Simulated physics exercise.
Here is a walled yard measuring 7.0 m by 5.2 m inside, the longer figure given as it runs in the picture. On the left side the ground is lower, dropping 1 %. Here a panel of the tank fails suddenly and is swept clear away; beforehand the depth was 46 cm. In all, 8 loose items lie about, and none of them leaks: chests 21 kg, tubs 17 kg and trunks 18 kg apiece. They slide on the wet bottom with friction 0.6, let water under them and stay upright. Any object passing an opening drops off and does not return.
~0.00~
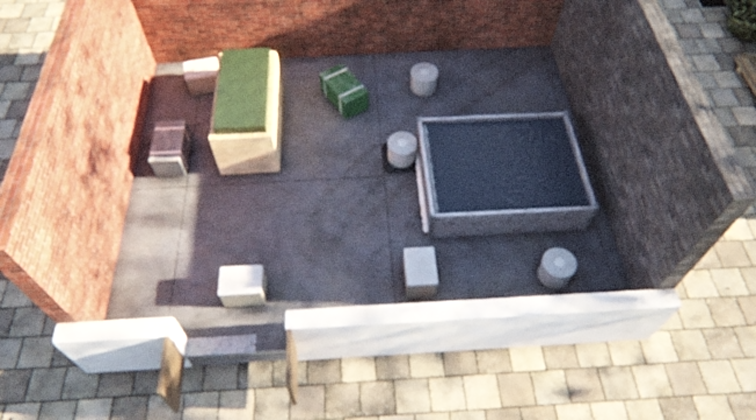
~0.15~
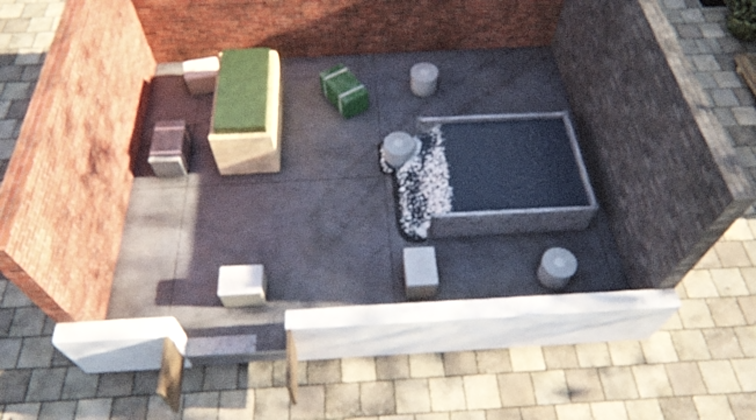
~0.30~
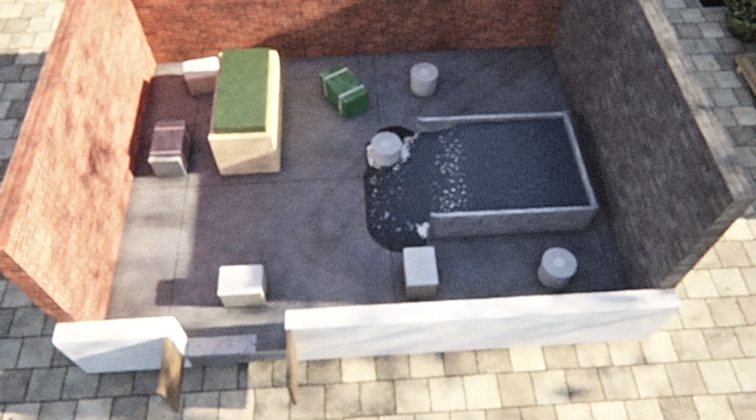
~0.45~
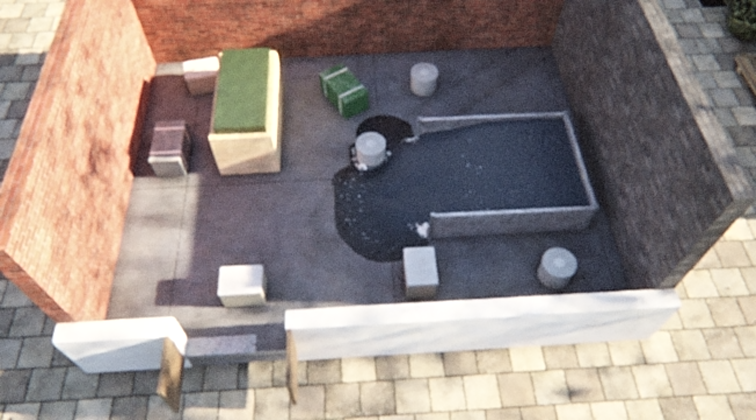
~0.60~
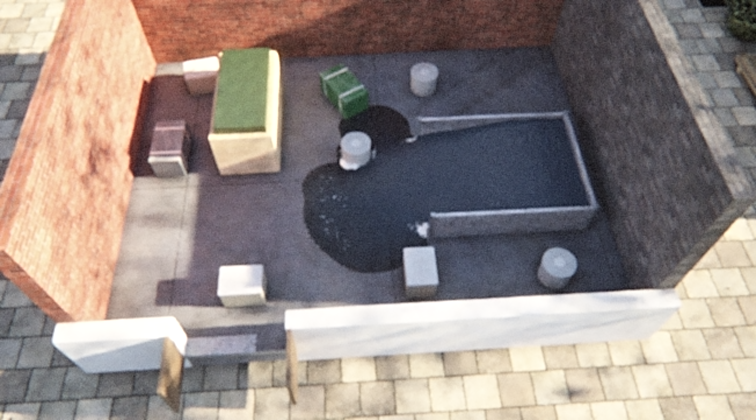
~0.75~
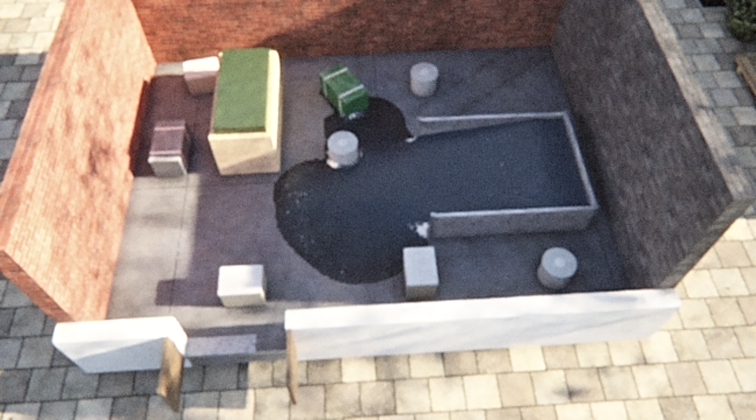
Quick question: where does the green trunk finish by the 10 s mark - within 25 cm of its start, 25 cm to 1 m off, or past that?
Somewhere between 25 cm and 1 m.
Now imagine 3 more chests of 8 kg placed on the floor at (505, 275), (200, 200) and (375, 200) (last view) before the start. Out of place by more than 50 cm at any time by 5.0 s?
Taking them in order: Not far enough, far enough and far enough.
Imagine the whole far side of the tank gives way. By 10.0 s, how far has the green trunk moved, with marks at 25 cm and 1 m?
The answer: The green trunk is taken far off.
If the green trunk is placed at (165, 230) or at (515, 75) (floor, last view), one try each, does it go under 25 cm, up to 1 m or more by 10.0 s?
Try one, it is swept a long way; try two, it keeps its spot.
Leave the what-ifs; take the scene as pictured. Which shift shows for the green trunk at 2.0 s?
Roughly 0 centimetres by that point.
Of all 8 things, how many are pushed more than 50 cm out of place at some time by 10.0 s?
All told, that gives 4.
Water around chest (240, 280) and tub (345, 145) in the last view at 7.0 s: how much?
Roughly 5 and 4 cm.
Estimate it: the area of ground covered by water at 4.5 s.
About 26 m2.
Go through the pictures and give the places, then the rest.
The green trunk at (344, 82) rests on the ground; water covers 3.7 m2; 0 of 8 have shifted, in the first picture.
The green trunk at (344, 82), on the bottom; water covers 4.4 m2; 1 of 8 have shifted, in the second picture.
The green trunk at (344, 82) rests on the ground; 5.2 m2 under water; 1 of 8 have shifted, in the third picture.
The green trunk at (344, 82) rests on the ground; water covers 6.4 m2; 1 of 8 have shifted, in the fourth picture.
The green trunk at (344, 82), on the bottom; water covers 7.6 m2; 1 of 8 have shifted, in the fifth picture.
The green trunk at (344, 82), on the bottom; 8.9 m2 under water; 1 of 8 have shifted, in the sixth picture.
After 2.0 s the green trunk is near (344, 82), 0.0 m from its start, aground; 0 of 8 are out; 1 afloat.
After 4.5 s the green trunk is near (358, 77), 0.3 m from its start, aground; 0 of 8 are out; 1 afloat.
After 7.0 s the green trunk is near (362, 78), 0.3 m from its start, aground; 0 of 8 are out; 2 afloat.
After 10.0 s the green trunk is near (368, 80), 0.4 m from its start, aground; 0 of 8 are out; 2 afloat.
